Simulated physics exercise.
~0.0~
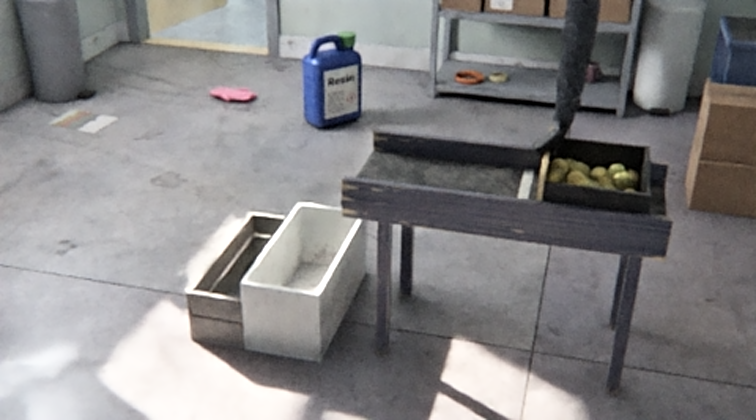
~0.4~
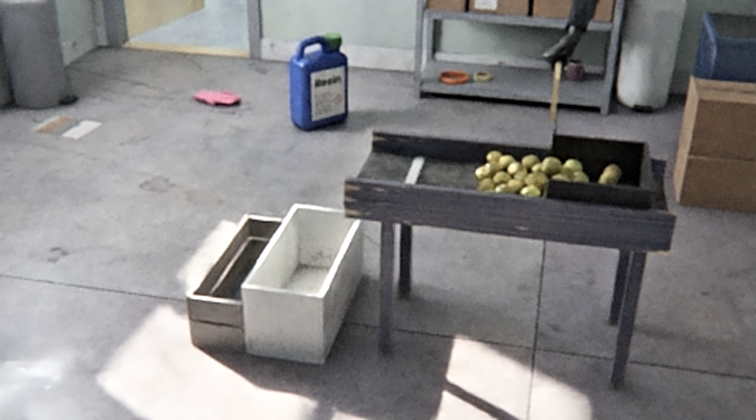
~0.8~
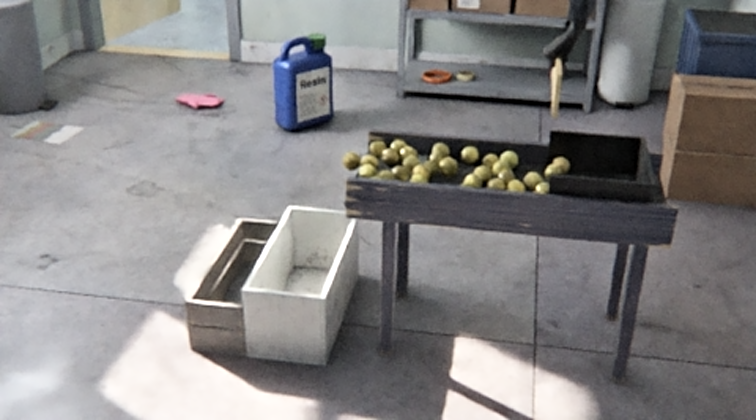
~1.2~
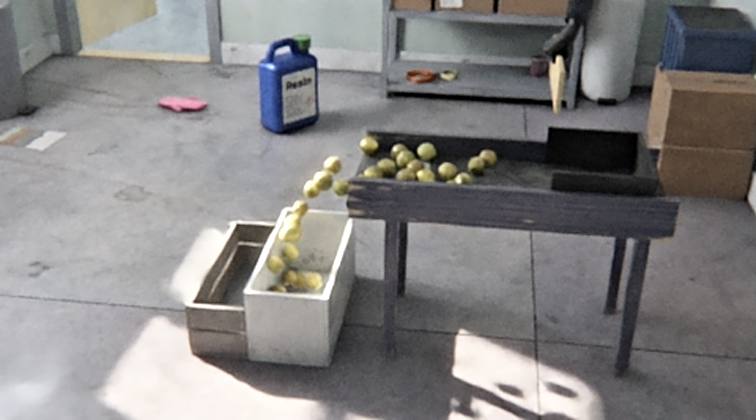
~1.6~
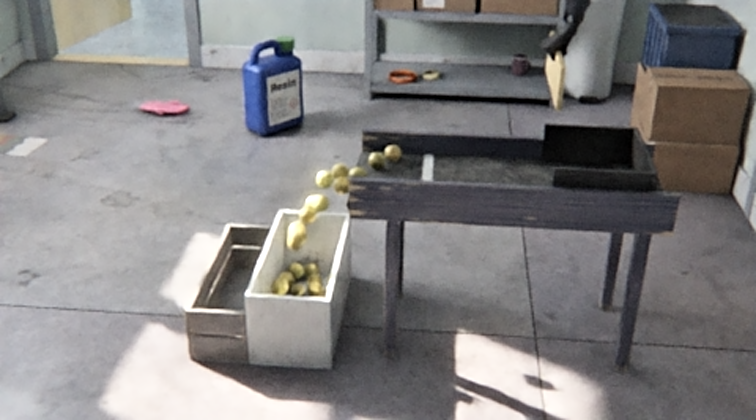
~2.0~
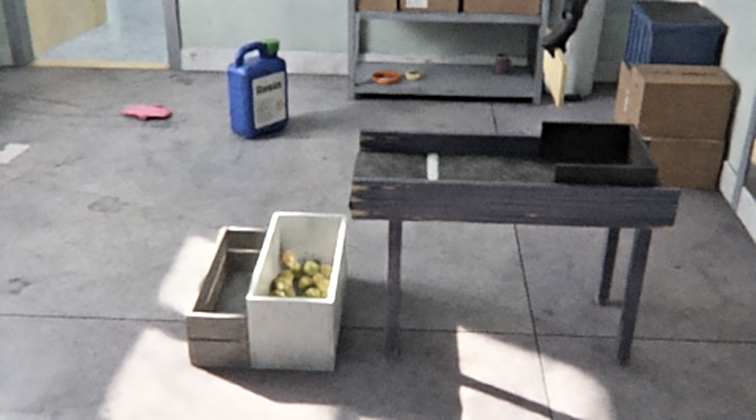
In a sunlit room with a concrete floor, a dark arm lifted a gate on a bench, and yellow apples rode the belt left from a black pen, tumbling off the end until they all lay in the white tub, leaving the grey box empty.
